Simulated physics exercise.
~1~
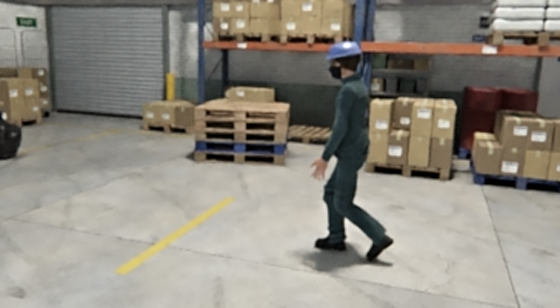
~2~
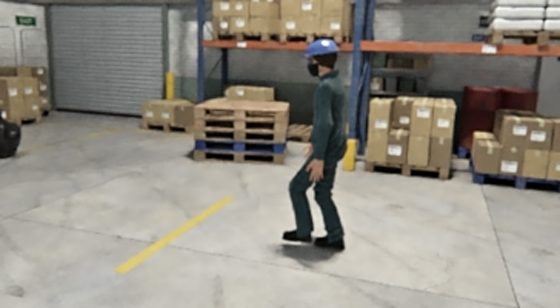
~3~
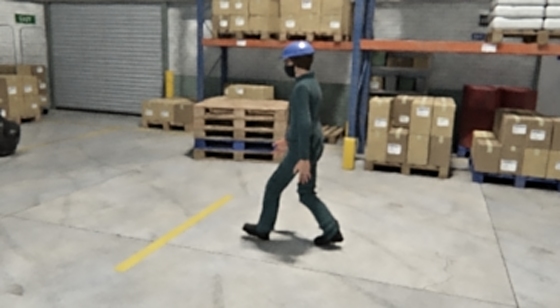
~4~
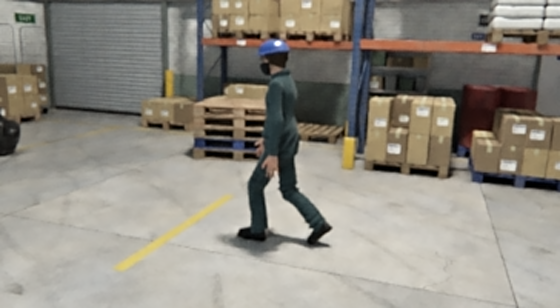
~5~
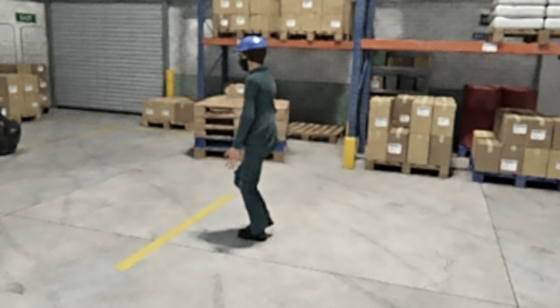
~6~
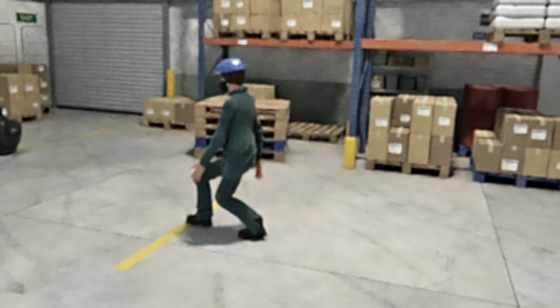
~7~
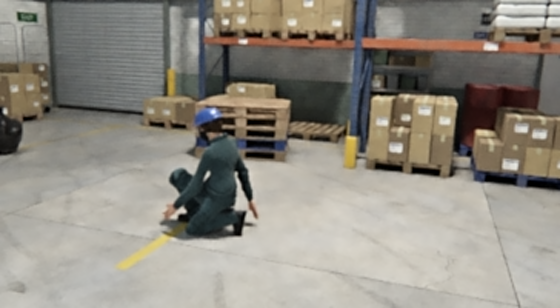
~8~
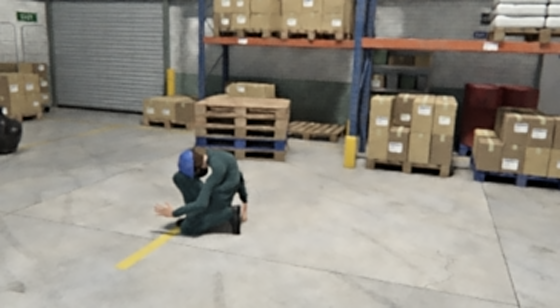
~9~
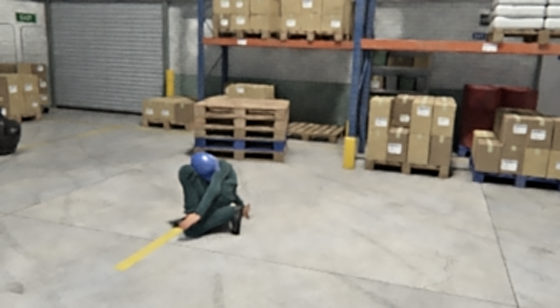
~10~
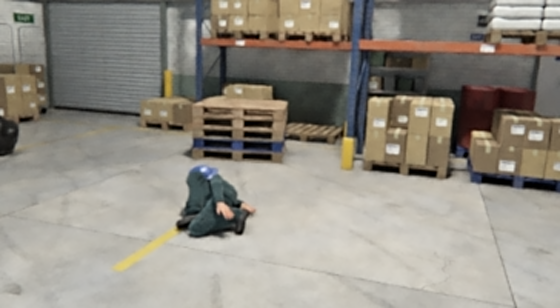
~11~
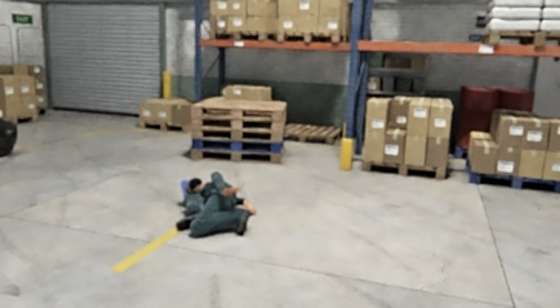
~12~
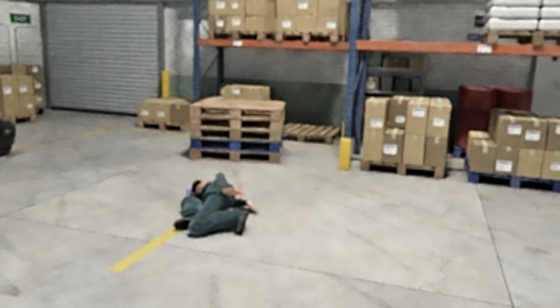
In a warehouse, a worker walks left, crouches, and crumples beside a yellow floor line.
